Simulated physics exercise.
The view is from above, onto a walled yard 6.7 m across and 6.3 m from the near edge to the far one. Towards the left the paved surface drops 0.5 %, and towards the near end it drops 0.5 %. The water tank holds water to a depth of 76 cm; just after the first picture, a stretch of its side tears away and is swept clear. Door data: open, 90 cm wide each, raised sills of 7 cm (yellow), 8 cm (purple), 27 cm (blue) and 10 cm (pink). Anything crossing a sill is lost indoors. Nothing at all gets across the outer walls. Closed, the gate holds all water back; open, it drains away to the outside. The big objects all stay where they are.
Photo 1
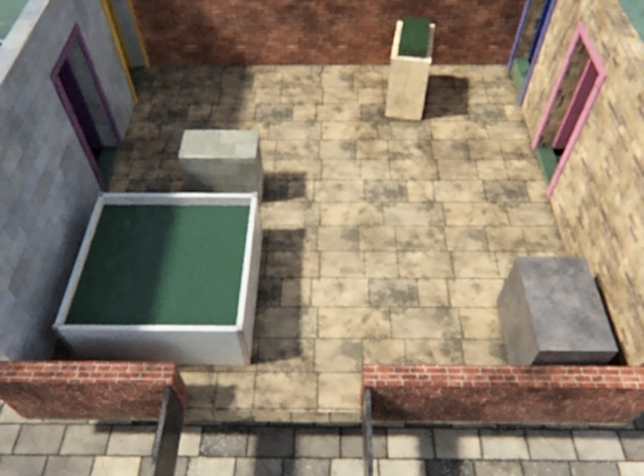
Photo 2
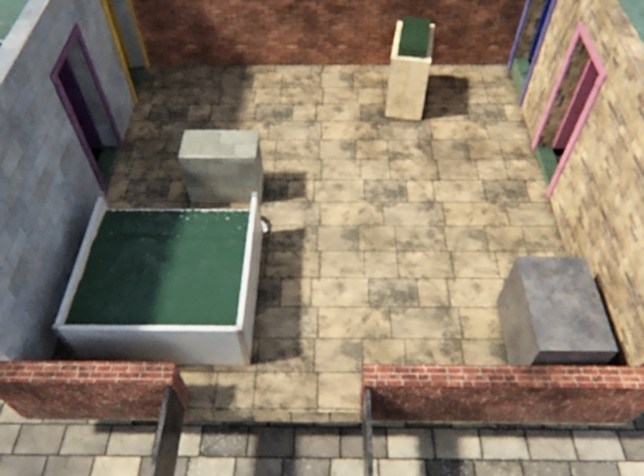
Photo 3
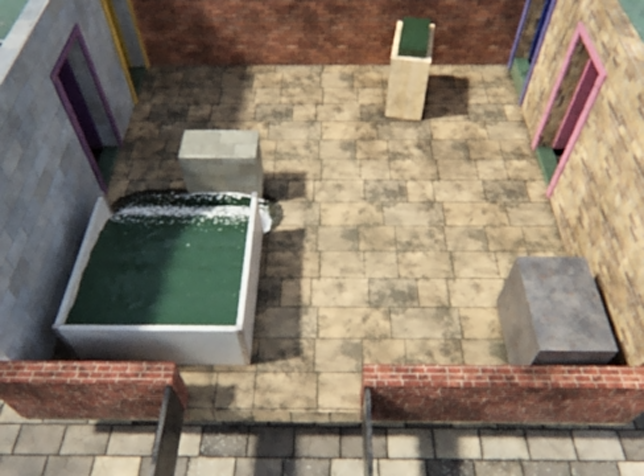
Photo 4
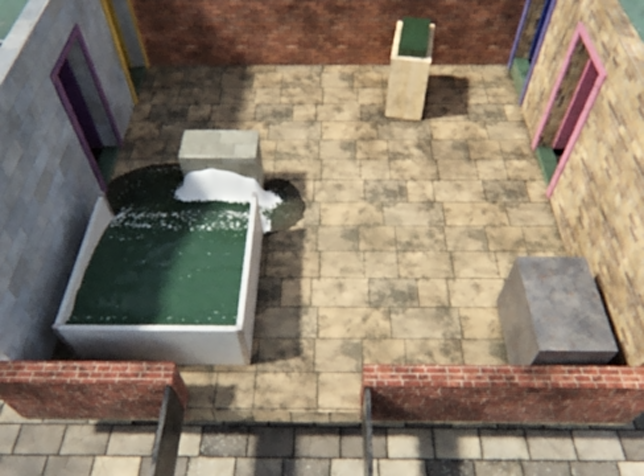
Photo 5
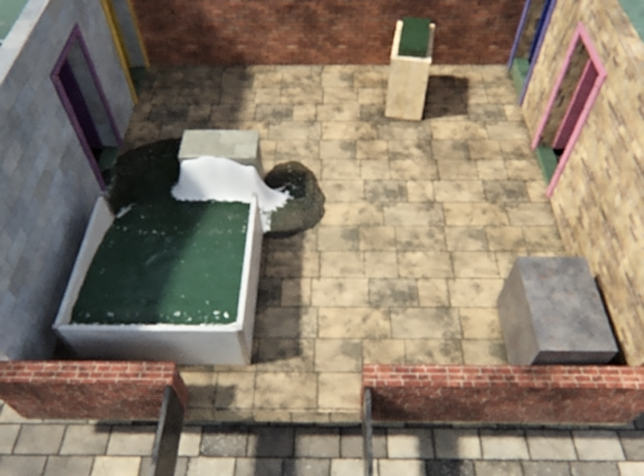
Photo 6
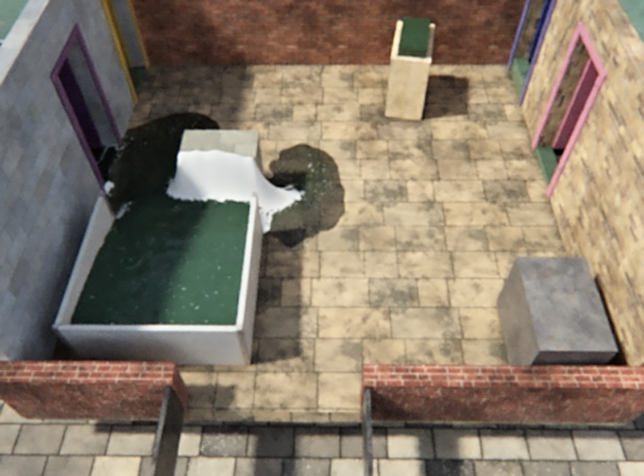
In a walled, paved yard seen from above, water pours out over the far side of a white-walled tank of green water, foams white against a grey block behind it, and spreads in dark patches to the left and right.
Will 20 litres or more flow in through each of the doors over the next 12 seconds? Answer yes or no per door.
Yellow door: Yes, purple door: Yes, blue door: No, pink door: No.
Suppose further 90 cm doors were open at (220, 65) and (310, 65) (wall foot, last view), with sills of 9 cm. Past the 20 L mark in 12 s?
More, less.
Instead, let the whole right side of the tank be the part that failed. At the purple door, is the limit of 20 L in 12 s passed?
Compared with the limit, purple is less.
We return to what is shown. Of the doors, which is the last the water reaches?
The answer is the blue door.
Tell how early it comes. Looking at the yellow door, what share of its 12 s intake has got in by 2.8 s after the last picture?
About 50 per cent.
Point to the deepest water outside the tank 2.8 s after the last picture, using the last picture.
That would be near pixel (385, 96).
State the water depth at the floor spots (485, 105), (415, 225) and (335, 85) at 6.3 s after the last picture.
Roughly 4, 5 and 8 cm, in turn.
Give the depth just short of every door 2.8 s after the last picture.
Depths: Yellow door 19 cm, purple door 14 cm, blue door 6 cm, pink door 9 cm.
Then, 0.7 s after the last picture water covers 40 % of the floor and is deepest (49 cm) near (222, 214); yellow door 14 cm at the sill, 0 L in, purple door 28 cm at the sill, 29 L in, blue door not reached, pink door not reached.
Then, 1.5 s after the last picture water covers 65 % of the floor and is deepest (41 cm) near (147, 71); yellow door 21 cm at the sill, 34 L in, purple door 22 cm at the sill, 124 L in, blue door not reached, pink door not reached.
Then, 2.8 s after the last picture water covers 75 % of the floor and is deepest (30 cm) near (385, 96); yellow door 19 cm at the sill, 126 L in, purple door 14 cm at the sill, 185 L in, blue door 6 cm at the sill, 0 L in, pink door 9 cm at the sill, 3 L in.
Then, 6.3 s after the last picture water covers 90 % of the floor and is deepest (14 cm) near (528, 300); yellow door 12 cm at the sill, 225 L in, purple door 9 cm at the sill, 216 L in, blue door 7 cm at the sill, 0 L in, pink door 7 cm at the sill, 4 L in.
Then, 11.3 s after the last picture water covers 95 % of the floor and is deepest (10 cm) near (360, 287); yellow door 6 cm at the sill, 245 L in, purple door 8 cm at the sill, 217 L in, blue door 5 cm at the sill, 0 L in, pink door 6 cm at the sill, 4 L in.
